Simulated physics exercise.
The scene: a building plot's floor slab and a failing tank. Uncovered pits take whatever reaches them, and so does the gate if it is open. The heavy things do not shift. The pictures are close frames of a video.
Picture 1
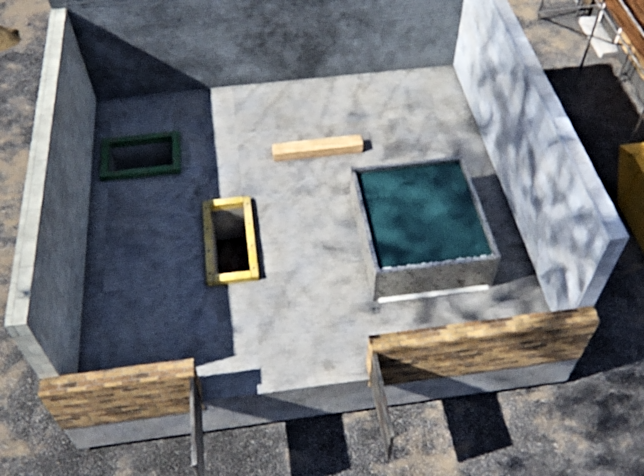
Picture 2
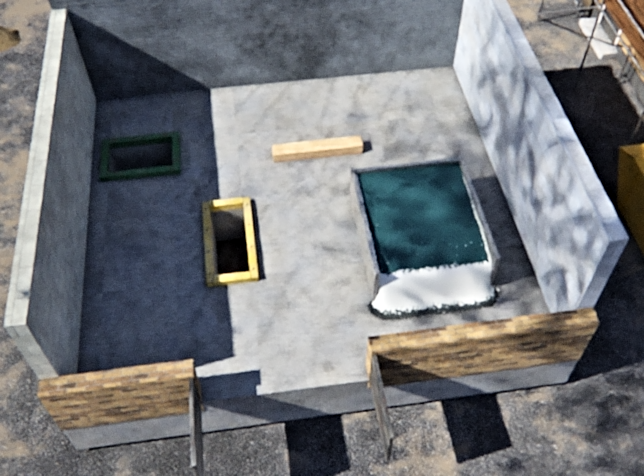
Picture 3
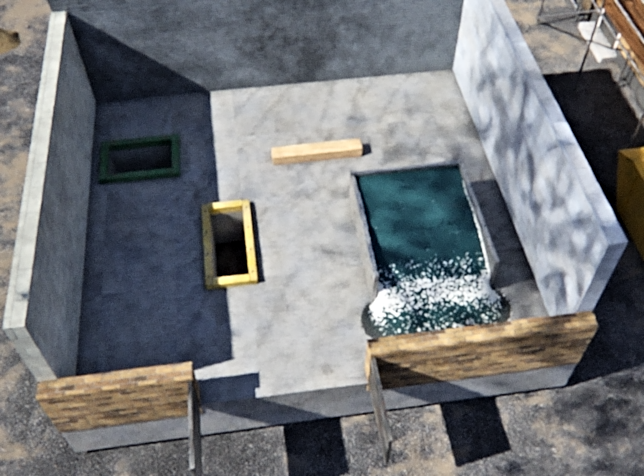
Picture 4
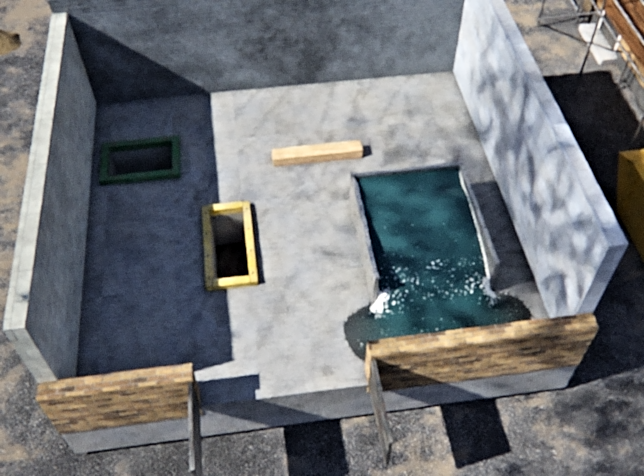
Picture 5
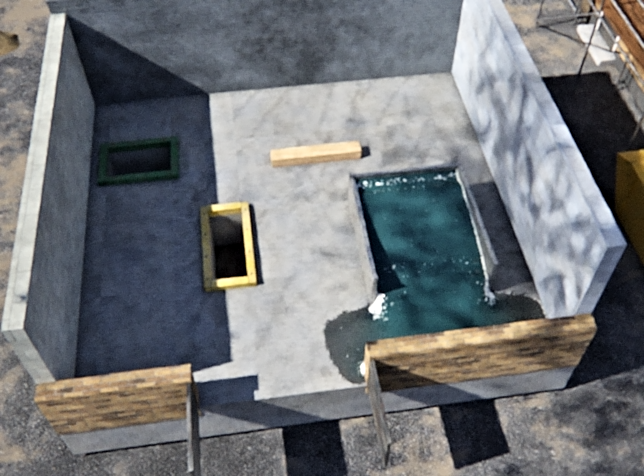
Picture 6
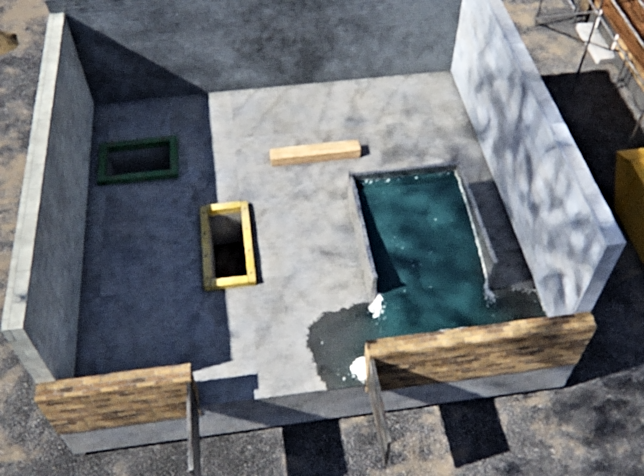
Teal water burst out through the near side of a tank on a walled concrete floor, foaming white at first, then spread behind the low brick-topped wall and crept left across the slab.
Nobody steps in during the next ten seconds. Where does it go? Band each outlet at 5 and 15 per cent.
In the end: The gate takes over 15 %; the green pit takes under 5 %; the yellow pit takes under 5 %.
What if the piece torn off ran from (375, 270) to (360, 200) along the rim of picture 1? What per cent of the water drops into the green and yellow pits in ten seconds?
In per cent: Green 0, yellow 15.
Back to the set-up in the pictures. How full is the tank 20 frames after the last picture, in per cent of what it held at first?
Roughly 22 per cent.
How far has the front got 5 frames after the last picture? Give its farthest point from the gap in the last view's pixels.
Around (246, 383).
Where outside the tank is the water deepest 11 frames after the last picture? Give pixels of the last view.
Close to (547, 345).
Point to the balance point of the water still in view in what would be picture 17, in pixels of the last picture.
Roughly at (425, 295).
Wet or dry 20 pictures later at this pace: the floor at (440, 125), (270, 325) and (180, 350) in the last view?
In turn: Covered, awash, awash.
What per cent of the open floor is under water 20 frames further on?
Near 45 in a hundred.
A moment on, water covers 15 % of the floor; the gate 1 %, the green pit 0 %, the yellow pit 0 %.
Next, water covers 30 % of the floor; the gate 4 %, the green pit 0 %, the yellow pit 0 %.
Then, water covers 45 % of the floor; the gate 9 %, the green pit 0 %, the yellow pit 0 %.
Later, water covers 75 % of the floor; the gate 13 %, the green pit 0 %, the yellow pit 0 %.
In the end, water covers 95 % of the floor; the gate 19 %, the green pit 0 %, the yellow pit 0 %.
